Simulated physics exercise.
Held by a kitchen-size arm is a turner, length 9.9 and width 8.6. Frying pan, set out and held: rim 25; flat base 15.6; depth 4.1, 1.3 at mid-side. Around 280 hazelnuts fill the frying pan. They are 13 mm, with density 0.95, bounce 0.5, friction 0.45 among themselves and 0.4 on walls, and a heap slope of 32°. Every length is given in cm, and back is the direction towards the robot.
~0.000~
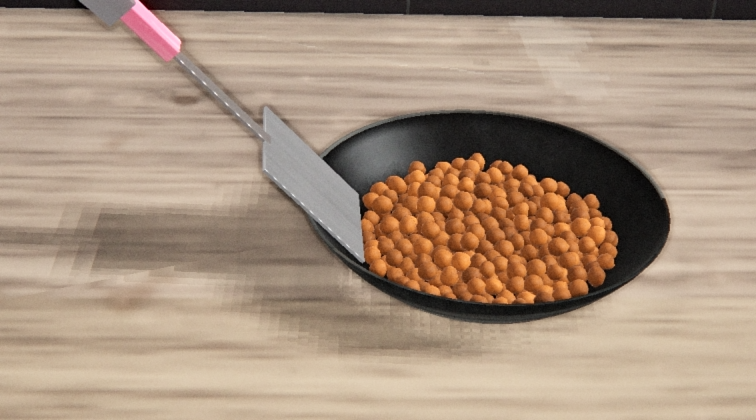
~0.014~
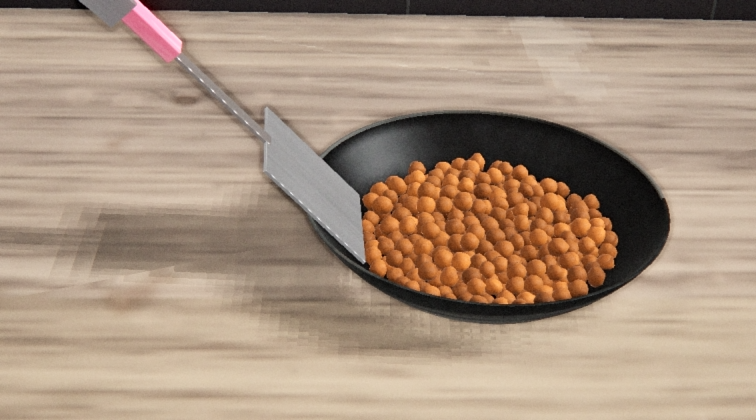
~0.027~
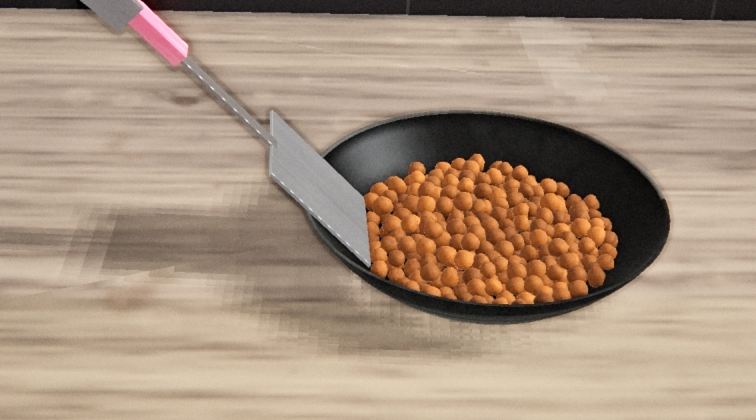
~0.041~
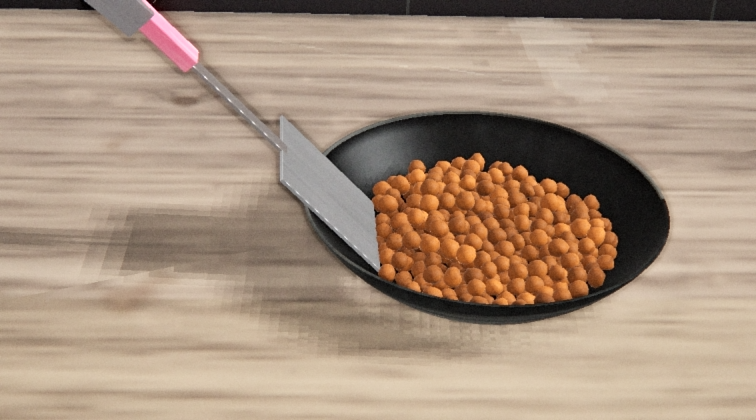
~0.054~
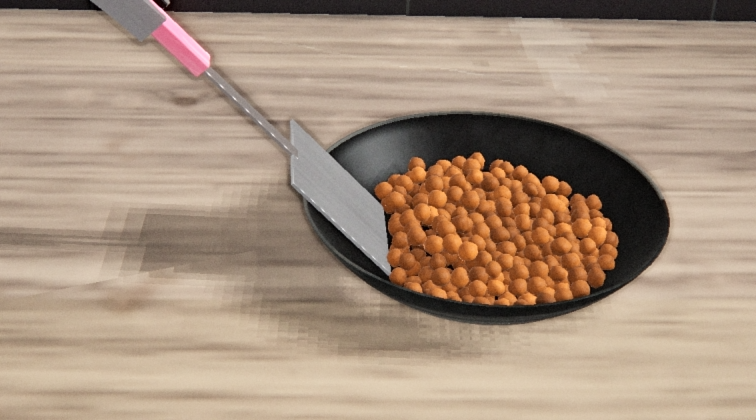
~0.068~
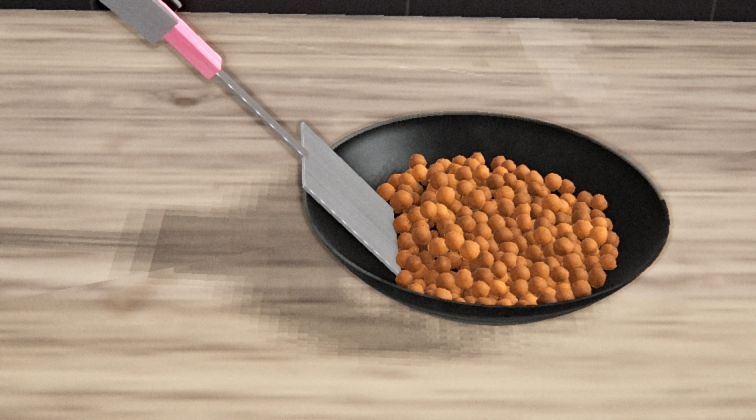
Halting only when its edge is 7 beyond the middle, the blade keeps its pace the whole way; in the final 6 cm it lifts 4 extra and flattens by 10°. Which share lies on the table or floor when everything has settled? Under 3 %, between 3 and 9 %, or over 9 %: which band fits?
The band that fits is between 3 and 9 %.
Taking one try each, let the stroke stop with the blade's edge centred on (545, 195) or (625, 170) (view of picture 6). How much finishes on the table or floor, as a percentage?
Respectively some 0 and 25 percent end on the table or floor.
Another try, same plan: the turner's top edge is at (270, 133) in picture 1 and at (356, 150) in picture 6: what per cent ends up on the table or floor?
Around 30 per cent finishes there.
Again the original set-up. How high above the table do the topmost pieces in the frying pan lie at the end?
Height at rest: Roughly 5.0 cm.
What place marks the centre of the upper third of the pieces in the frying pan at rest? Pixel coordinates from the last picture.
Look near (595, 219).
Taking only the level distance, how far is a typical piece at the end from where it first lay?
Distance: Around 3 cm.
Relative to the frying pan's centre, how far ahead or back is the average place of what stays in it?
It rests close to 4.0 centimetres ahead of centre.
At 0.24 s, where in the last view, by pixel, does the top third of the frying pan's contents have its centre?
(548, 213).
After 0.15 s, sloping 47°, highest piece 4 above the table; 278 in the frying pan.
After 0.24 s, sloping 43°, highest piece 6 above the table; 278 in the frying pan.
After 0.49 s, sloping 37°, highest piece 5 above the table; 262 in the frying pan, 15 on the table or floor, 1 on the blade or in flight.
After 1.54 s, sloping 37°, highest piece 5 above the table; 261 in the frying pan, 17 on the table or floor.
In the end, 261 in the frying pan, 17 on the table or floor. That is 6 % on the table or floor.
